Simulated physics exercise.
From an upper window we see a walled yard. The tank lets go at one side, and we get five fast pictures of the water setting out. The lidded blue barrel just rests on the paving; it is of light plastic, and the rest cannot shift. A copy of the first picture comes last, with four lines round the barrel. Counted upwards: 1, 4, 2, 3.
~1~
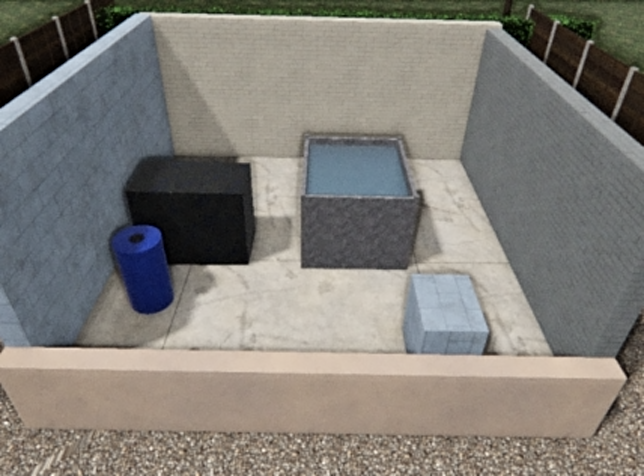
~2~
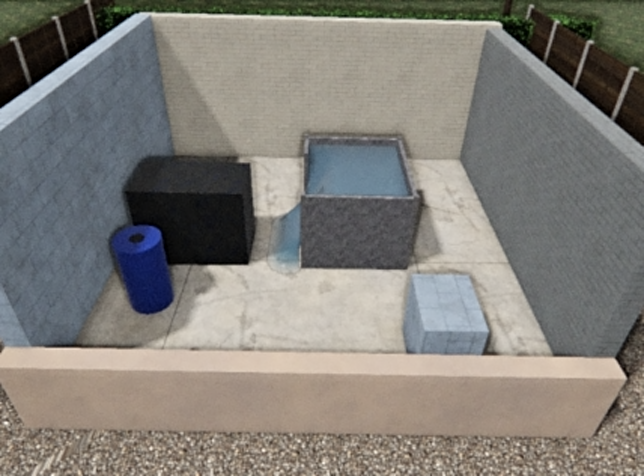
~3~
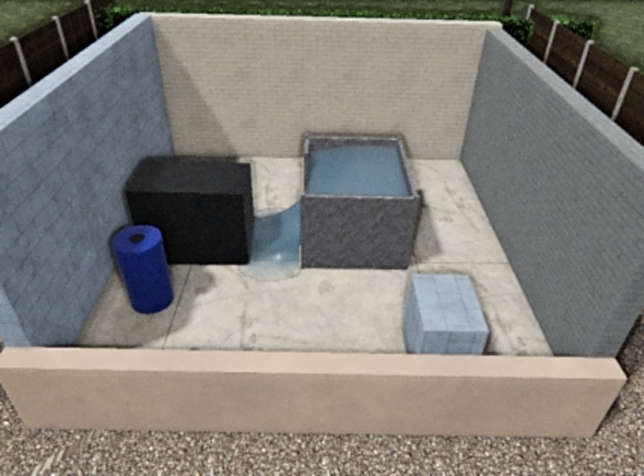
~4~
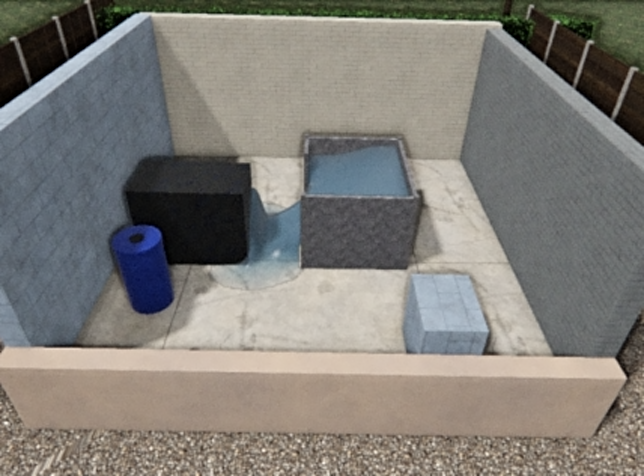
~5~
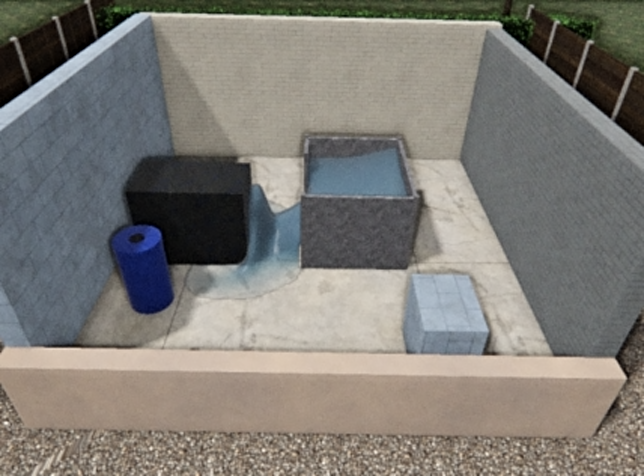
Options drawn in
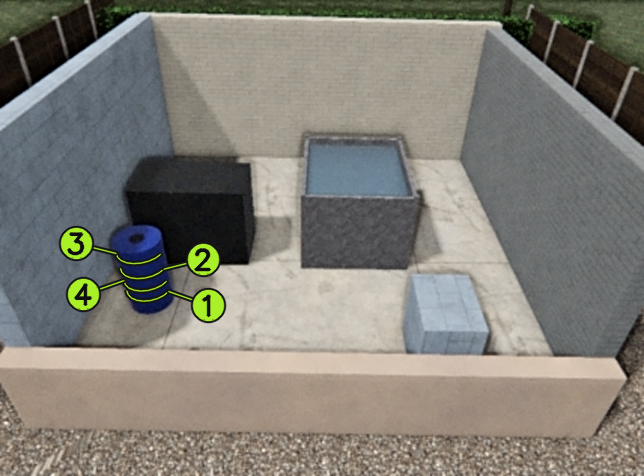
Water pours from the left side of a full, dark stone tank in a walled yard, seen from an upper window. A black block stands left of the tank with a blue barrel in front of it, and a pale blue tiled block sits at front right. The water reaches the black block, splashes up its side and spreads forward and left across the pale floor, while all else stays still.
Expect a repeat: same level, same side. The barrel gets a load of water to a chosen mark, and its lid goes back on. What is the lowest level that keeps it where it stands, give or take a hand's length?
I would pick mark 1.
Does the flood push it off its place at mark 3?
No, not at all.
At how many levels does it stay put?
All four.
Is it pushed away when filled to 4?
No, not at all.
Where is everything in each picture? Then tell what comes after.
In the first frame, lid of the blue barrel at (138, 238); tank full, its middle at (356, 170).
In the second frame, 2 % of the ground wet, in view closest to the barrel at (273, 259).
In the third frame, 5 % of the ground wet, in view closest to the barrel at (266, 275).
In the fourth frame, 8 % of the ground wet, in view closest to the barrel at (239, 281).
In the fifth frame, lid of the blue barrel at (138, 238); 11 % of the ground wet, in view closest to the barrel at (193, 281).
On the marked copy, 1 at (143, 301); 2 at (137, 278); 3 at (133, 263); 4 at (140, 291); from the bottom up 1, 4, 2, 3.
For mark 1, it does not move.
For mark 2, it does not move.
For mark 3, it does not move.
For mark 4, it does not move.
